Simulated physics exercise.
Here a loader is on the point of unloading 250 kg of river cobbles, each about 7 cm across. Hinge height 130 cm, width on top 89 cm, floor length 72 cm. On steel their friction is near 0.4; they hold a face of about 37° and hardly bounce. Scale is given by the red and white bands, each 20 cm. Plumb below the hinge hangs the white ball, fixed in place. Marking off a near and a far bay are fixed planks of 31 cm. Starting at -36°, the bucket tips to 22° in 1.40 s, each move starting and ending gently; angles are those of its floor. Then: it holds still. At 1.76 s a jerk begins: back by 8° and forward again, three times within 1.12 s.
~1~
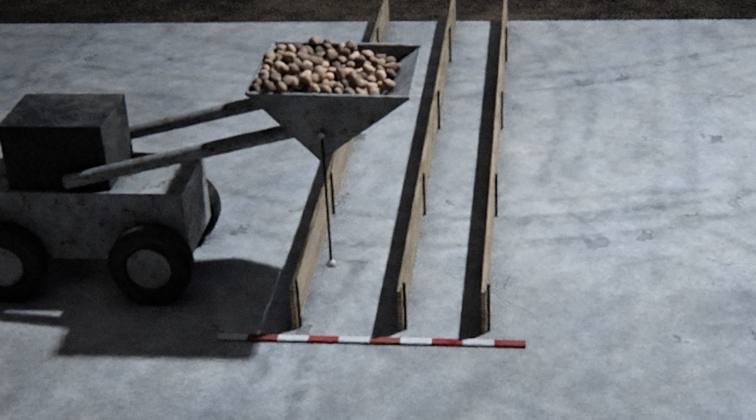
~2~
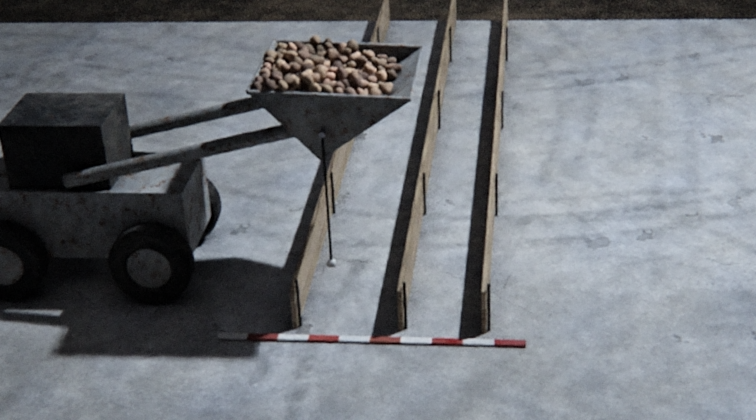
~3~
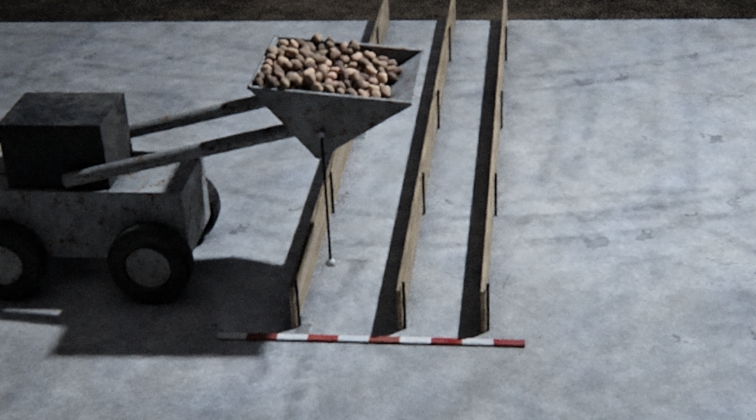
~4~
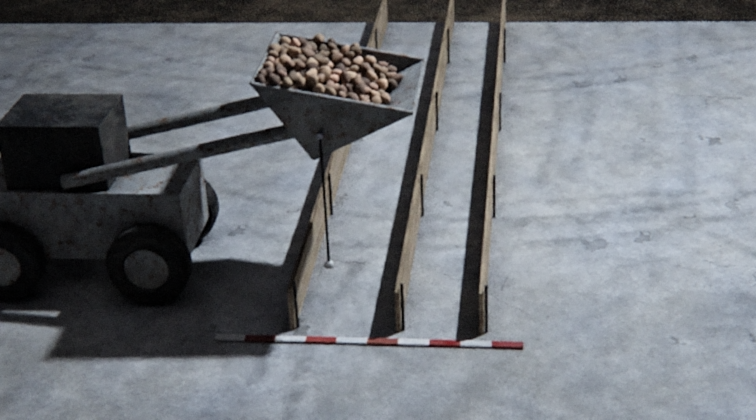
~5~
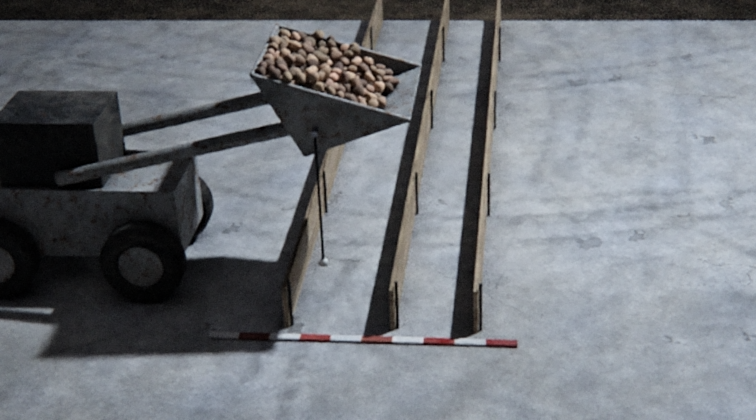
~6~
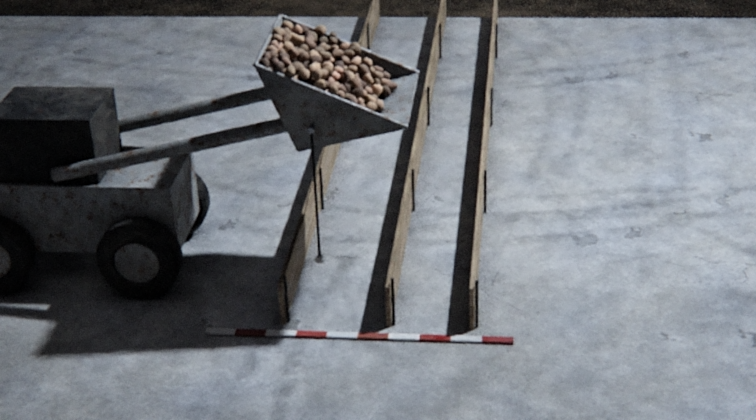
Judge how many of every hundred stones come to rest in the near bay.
Near 0.
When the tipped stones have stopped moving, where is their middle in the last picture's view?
At about pixel (452, 259) in the last view.
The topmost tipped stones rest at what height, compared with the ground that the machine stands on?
It finishes some 36 cm up from that ground.
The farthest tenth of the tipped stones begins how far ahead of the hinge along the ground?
Roughly 140 cm.
A little later the floor is at 13°; 100 % in the bucket; the foremost stones are at (390, 130).
Then the floor is at 22°; 75 % in the bucket, 25 % in the far bay; the foremost stones are at (466, 254).
Later still the floor is at 22°; 0 % in the bucket, 82 % in the far bay, 18 % past the last board; the foremost stones are at (659, 271).
In the end the floor is at 22°; 0 % in the bucket, 82 % in the far bay, 18 % past the last board; the foremost stones are at (669, 281).
